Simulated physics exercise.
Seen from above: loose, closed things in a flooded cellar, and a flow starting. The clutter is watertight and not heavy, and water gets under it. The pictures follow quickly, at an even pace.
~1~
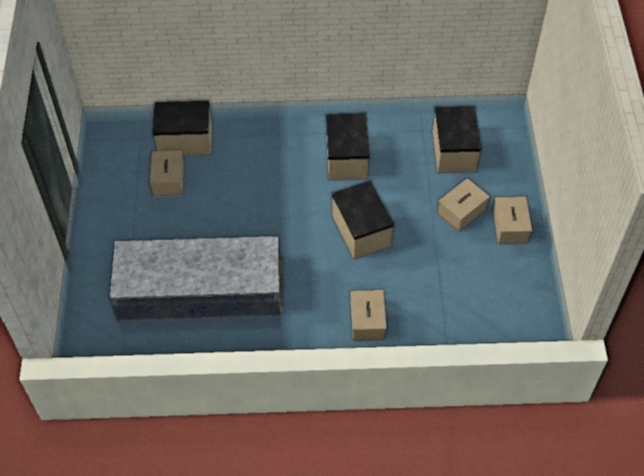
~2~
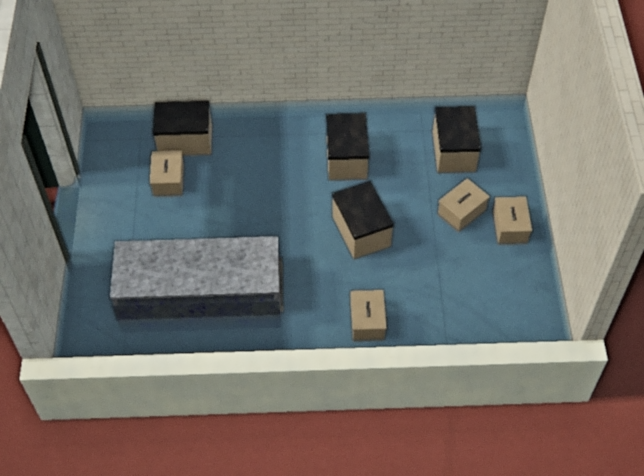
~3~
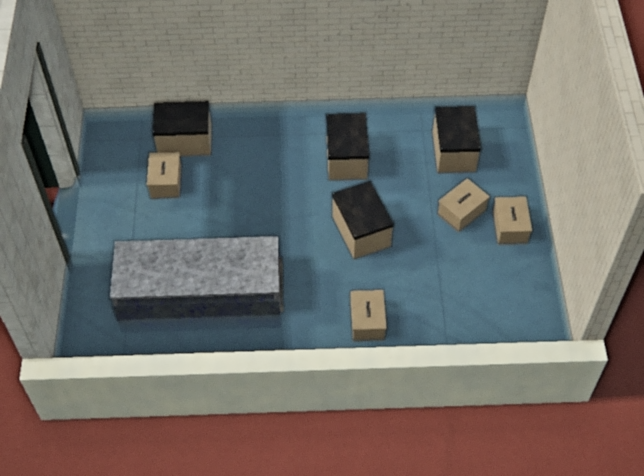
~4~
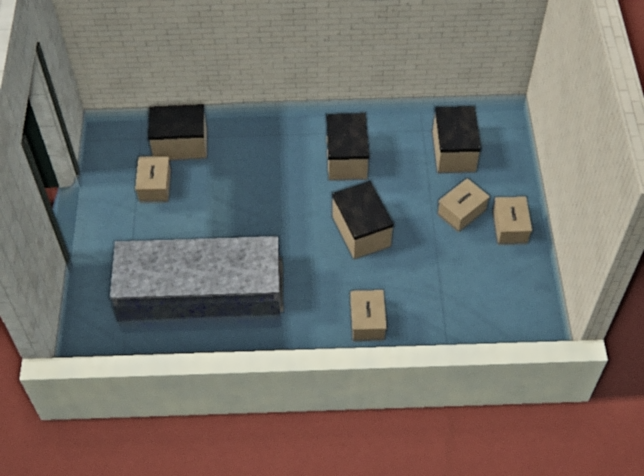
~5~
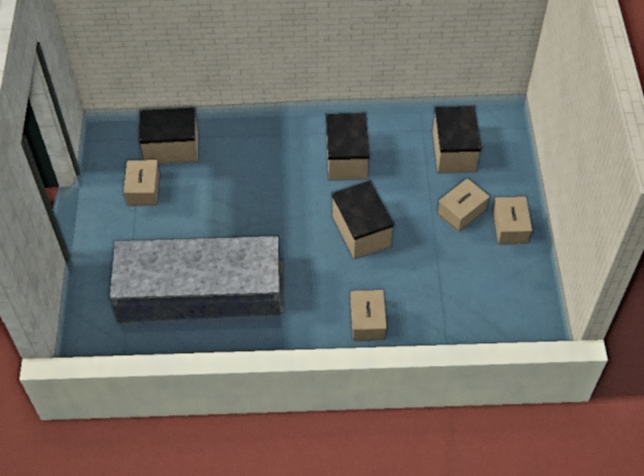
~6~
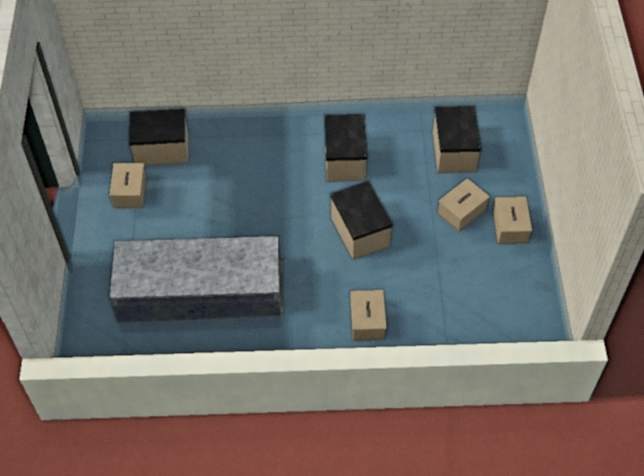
A small tan box and the larger black-topped box behind it slide slowly left across the blue, flooded floor of a pale brick-walled room, seen from above by a still camera. Before they shift, the dark door in the left wall opens; a grey speckled block lies at lower left, with more tan and black-topped boxes at centre and right. The small box moves first, then its neighbour follows, while the others look almost still.
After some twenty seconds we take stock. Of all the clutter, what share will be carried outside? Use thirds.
It is from one to two thirds.
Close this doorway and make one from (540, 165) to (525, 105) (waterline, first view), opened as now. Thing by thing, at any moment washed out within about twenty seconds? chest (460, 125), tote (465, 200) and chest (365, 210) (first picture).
In that order: Carried outside, gone, through.
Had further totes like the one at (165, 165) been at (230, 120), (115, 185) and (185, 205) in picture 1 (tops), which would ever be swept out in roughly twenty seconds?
In that order: Gone, washed out, washed out.
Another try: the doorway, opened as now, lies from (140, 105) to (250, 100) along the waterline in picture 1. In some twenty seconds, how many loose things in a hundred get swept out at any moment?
I make it 80 per cent.
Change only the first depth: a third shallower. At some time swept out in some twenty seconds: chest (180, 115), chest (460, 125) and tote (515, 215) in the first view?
One after the other: Gone, left behind, still in.
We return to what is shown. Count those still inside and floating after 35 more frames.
I count 4.
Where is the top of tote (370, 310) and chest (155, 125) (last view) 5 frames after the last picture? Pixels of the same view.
Around (335, 311) and (107, 141).
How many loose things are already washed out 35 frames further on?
That makes 4.
A moment on, 1 of 8 are out; 7 afloat.
Next, 2 of 8 are out; 6 afloat.
Later, 4 of 8 are out; 4 afloat.
In the end, 4 of 8 are out; 4 afloat.
